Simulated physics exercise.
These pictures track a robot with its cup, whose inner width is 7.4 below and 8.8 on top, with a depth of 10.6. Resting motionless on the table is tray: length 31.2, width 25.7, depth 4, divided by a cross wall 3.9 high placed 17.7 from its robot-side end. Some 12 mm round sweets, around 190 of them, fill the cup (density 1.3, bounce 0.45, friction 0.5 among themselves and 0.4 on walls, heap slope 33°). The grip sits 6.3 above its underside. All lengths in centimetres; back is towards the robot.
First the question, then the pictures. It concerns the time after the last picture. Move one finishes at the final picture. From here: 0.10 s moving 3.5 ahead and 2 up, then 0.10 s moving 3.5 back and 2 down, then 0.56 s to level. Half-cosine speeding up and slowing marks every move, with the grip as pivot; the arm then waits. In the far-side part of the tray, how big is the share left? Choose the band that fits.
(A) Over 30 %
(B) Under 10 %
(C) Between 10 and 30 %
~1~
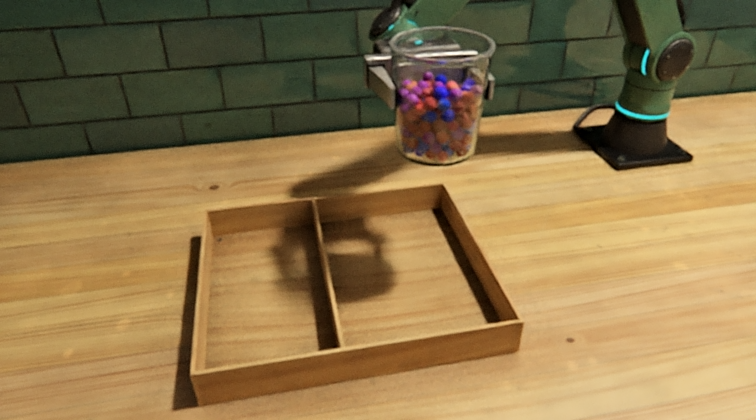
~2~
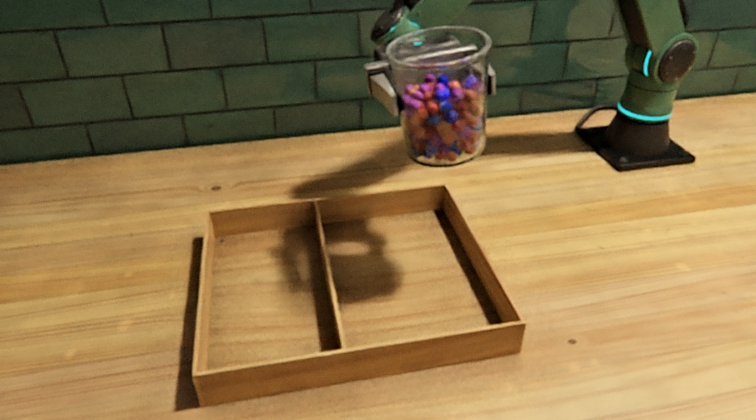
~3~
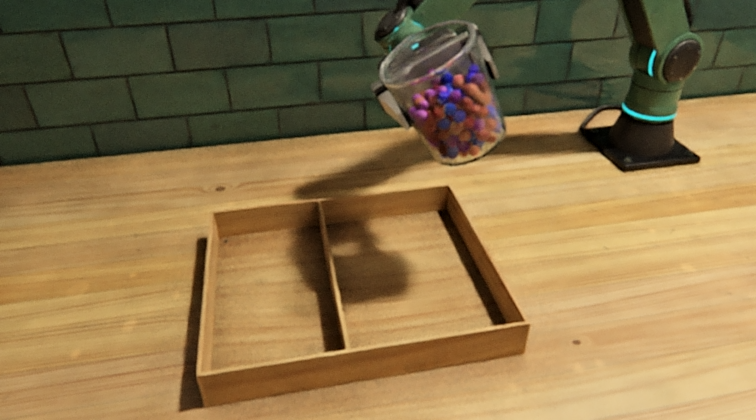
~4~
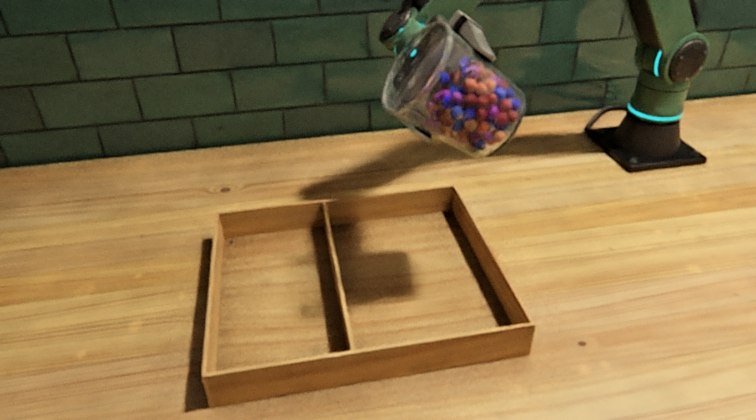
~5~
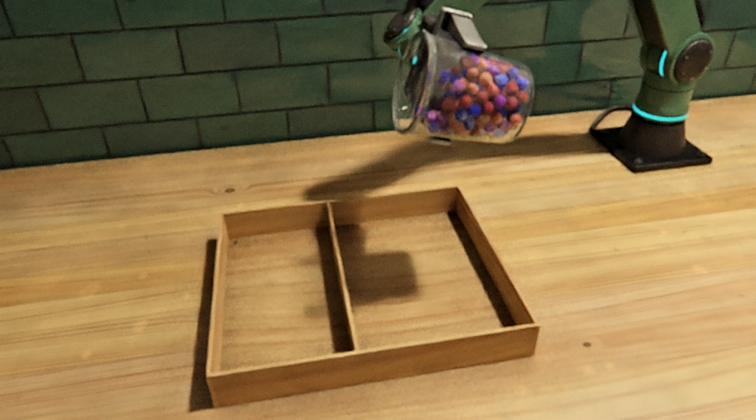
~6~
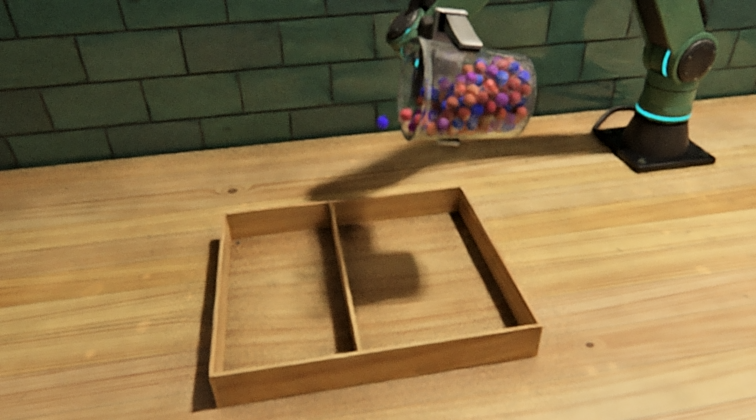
Answer: A.
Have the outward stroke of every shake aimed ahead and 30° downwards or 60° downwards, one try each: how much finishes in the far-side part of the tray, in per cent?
It comes to around 15 per cent on the first try and around 5 per cent on the second.
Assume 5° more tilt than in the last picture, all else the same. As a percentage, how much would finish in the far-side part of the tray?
Then something close to 65 in a hundred.
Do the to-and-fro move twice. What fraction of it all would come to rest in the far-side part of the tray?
In that case some 60 per cent.
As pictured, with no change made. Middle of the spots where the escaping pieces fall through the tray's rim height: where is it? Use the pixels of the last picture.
Estimated centre near (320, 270) in pixels.
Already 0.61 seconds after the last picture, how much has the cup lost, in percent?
I'd say some 70 percent by then.
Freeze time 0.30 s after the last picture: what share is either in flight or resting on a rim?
Reading at that time: Some 27 per cent.
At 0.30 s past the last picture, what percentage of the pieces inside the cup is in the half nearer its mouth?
80 per cent.
Then, 0.30 s later, tilted 74° forward, highest piece 23 above the table; 66 in the cup, 62 in the far-side part, 8 in the robot-side part, 51 in flight or on a rim.
Then, 0.61 s later, tilted 14° forward, highest piece 23 above the table; 99 in the far-side part, 60 in the cup, 27 in the robot-side part, 1 in flight or on a rim.
Then, 0.96 s later, level, highest piece 24 above the table; 99 in the far-side part, 60 in the cup, 28 in the robot-side part.
Then, 2.01 s later, level, highest piece 23 above the table; 99 in the far-side part, 60 in the cup, 28 in the robot-side part.
At rest, 99 in the far-side part, 60 in the cup, 28 in the robot-side part. That is 53 % in the far-side part of the tray.
